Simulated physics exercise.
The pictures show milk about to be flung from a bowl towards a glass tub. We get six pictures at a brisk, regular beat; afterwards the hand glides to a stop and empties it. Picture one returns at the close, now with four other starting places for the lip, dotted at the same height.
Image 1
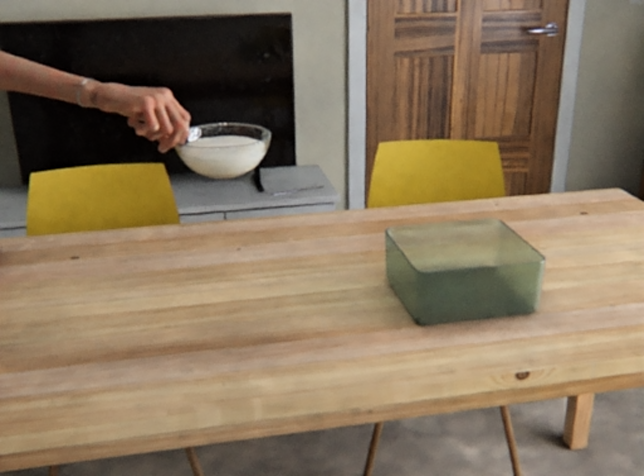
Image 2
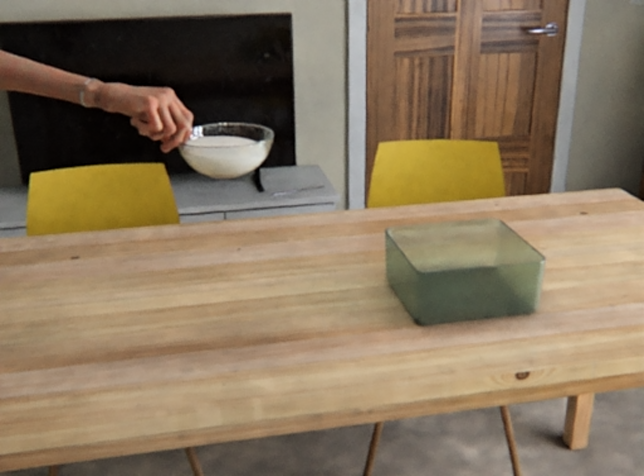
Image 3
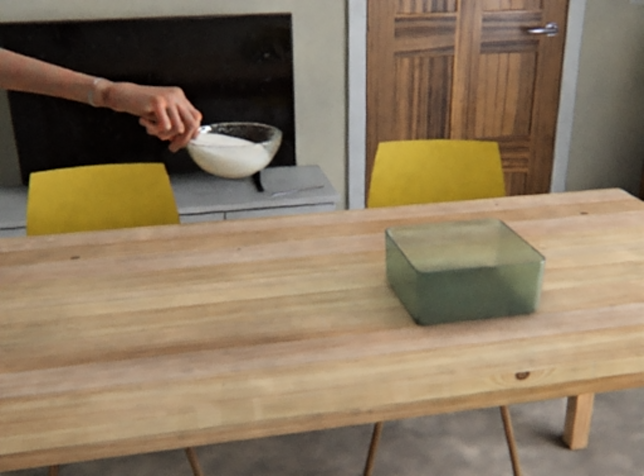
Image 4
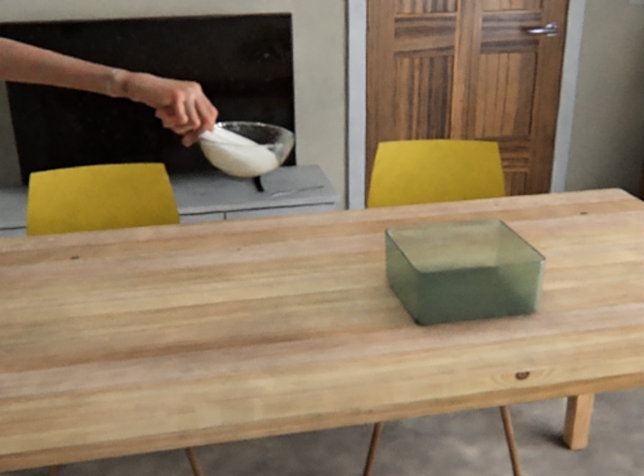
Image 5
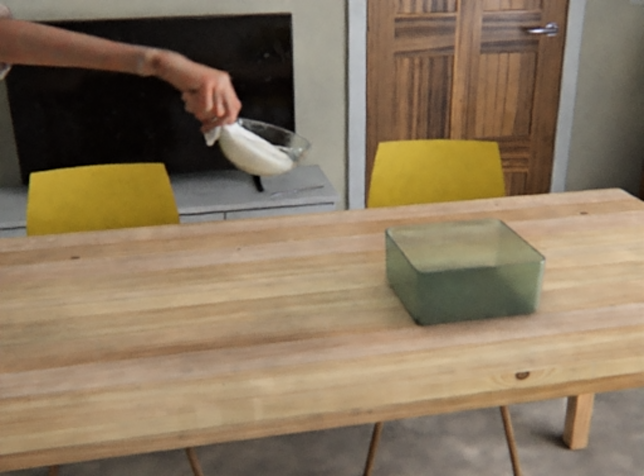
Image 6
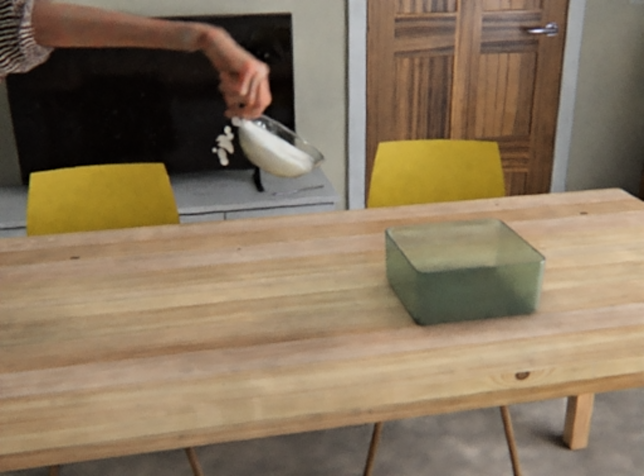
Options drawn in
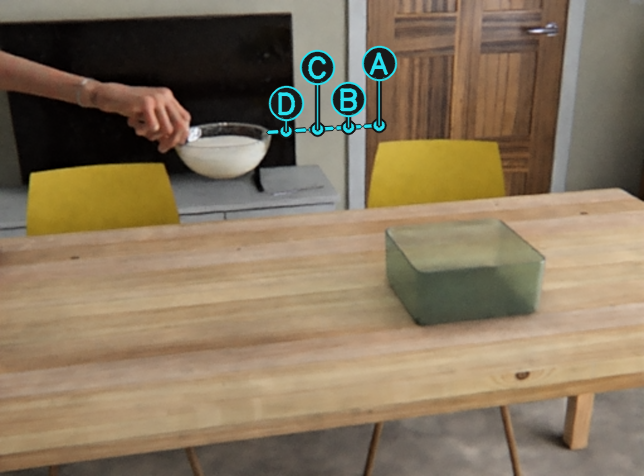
A hand reaching in from the left holds a clear glass bowl of white milk above the far side of a pale wooden table, seen from a fixed, slightly raised view. A greenish glass tub sits right of centre, with two yellow chairs, a black screen and a brown door behind. The hand moves right, tilting the bowl progressively, while milk rides up its left side and white drops separate beside it.
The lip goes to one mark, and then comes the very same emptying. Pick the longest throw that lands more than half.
D.
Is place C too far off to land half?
No, that is safe.
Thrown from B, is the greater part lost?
No, not at all.
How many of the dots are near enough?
All of them.
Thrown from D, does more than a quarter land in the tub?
Yes, clearly.
On the marked copy, A at (379, 125); B at (348, 127); C at (317, 129); D at (286, 131).
With A, about 70 % lands in the tub, 6 % falls short and 24 % goes beside or beyond.
With B, about 80 % lands in the tub, 14 % falls short and 6 % goes beside or beyond.
With C, about 70 % lands in the tub, 10 % falls short and 20 % goes beside or beyond.
With D, about 66 % lands in the tub, 19 % falls short and 15 % goes beside or beyond.
